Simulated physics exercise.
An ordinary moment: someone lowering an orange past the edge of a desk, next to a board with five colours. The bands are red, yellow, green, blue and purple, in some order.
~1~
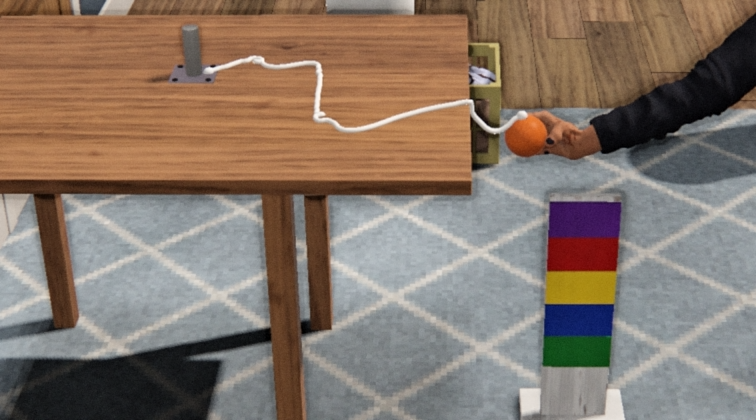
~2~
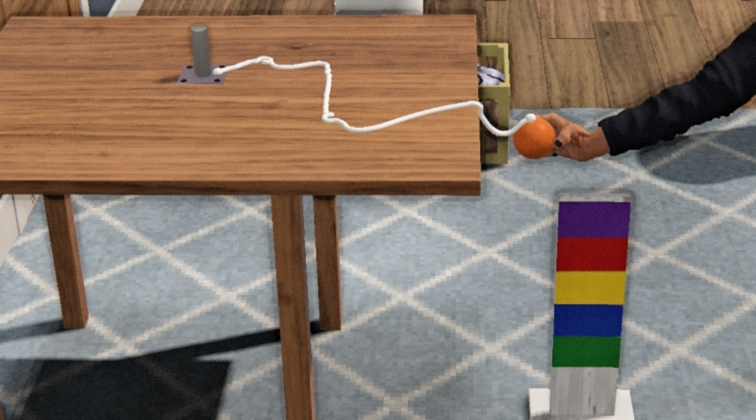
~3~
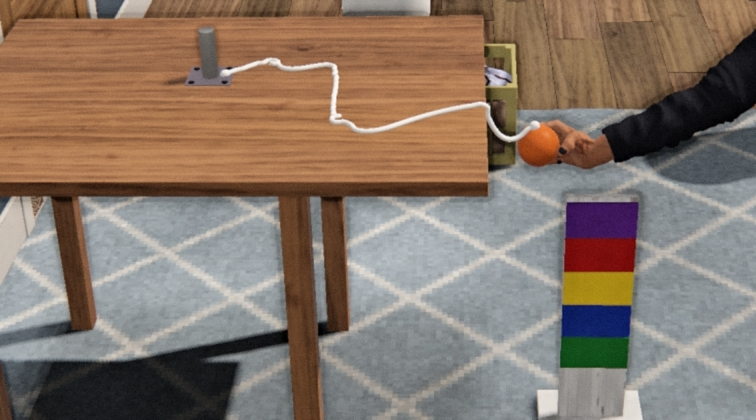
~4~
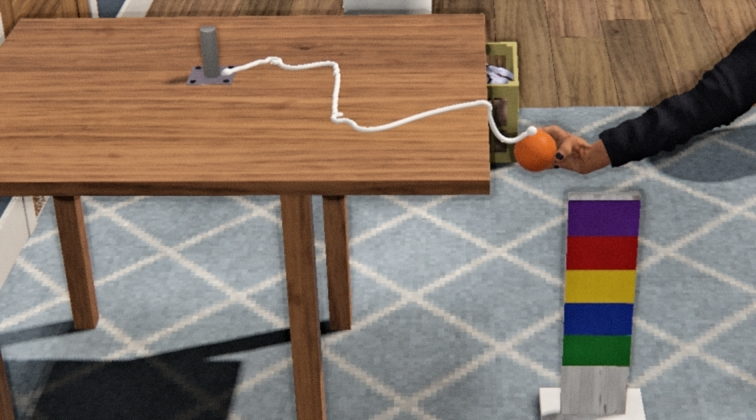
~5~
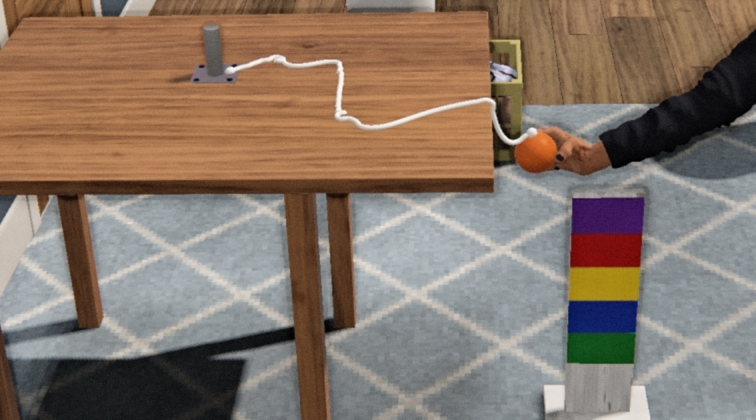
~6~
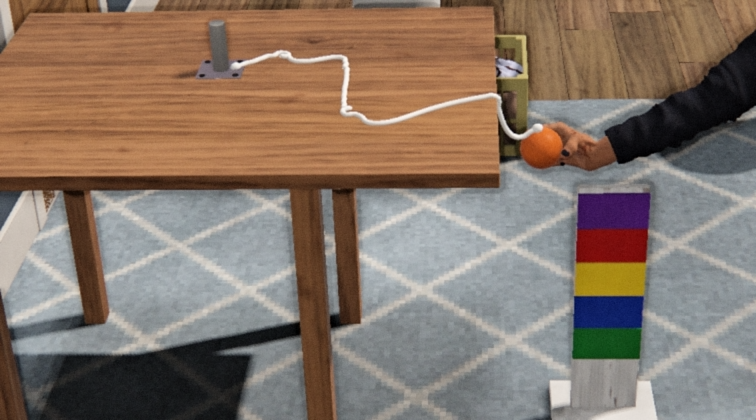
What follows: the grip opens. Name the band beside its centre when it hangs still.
Its centre hangs level with the green band.
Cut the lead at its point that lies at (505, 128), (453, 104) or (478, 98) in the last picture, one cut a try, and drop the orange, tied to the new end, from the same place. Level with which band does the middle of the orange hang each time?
Try by try: Blue; red; yellow.
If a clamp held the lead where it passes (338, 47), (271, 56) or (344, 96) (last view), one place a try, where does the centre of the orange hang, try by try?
In that order: (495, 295), (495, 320) and (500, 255).
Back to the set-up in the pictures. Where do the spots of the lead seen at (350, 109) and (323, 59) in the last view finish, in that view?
The first at (497, 94), the second at (363, 73).
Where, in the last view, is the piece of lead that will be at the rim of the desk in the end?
At (344, 105), roughly.
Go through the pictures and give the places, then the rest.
In the first frame, orange (525, 136); purple (585, 221); red (583, 256); yellow (581, 288); blue (579, 321); green (577, 352).
In the second frame, orange (534, 138); lead through (257, 62) (317, 64) (326, 100) (358, 131) (448, 108).
In the third frame, orange (538, 146).
In the fourth frame, orange (535, 151); lead through (265, 62) (326, 64) (335, 100) (367, 130) (457, 108).
In the fifth frame, orange (535, 152).
In the sixth frame, orange (541, 148); lead through (274, 56) (335, 58) (344, 94) (376, 124) (466, 101).
Soon after, orange near (490, 319); level with green.
Then, orange near (496, 328); level with green.
At rest, orange near (494, 333); level with green. Its middle rests at the green band.
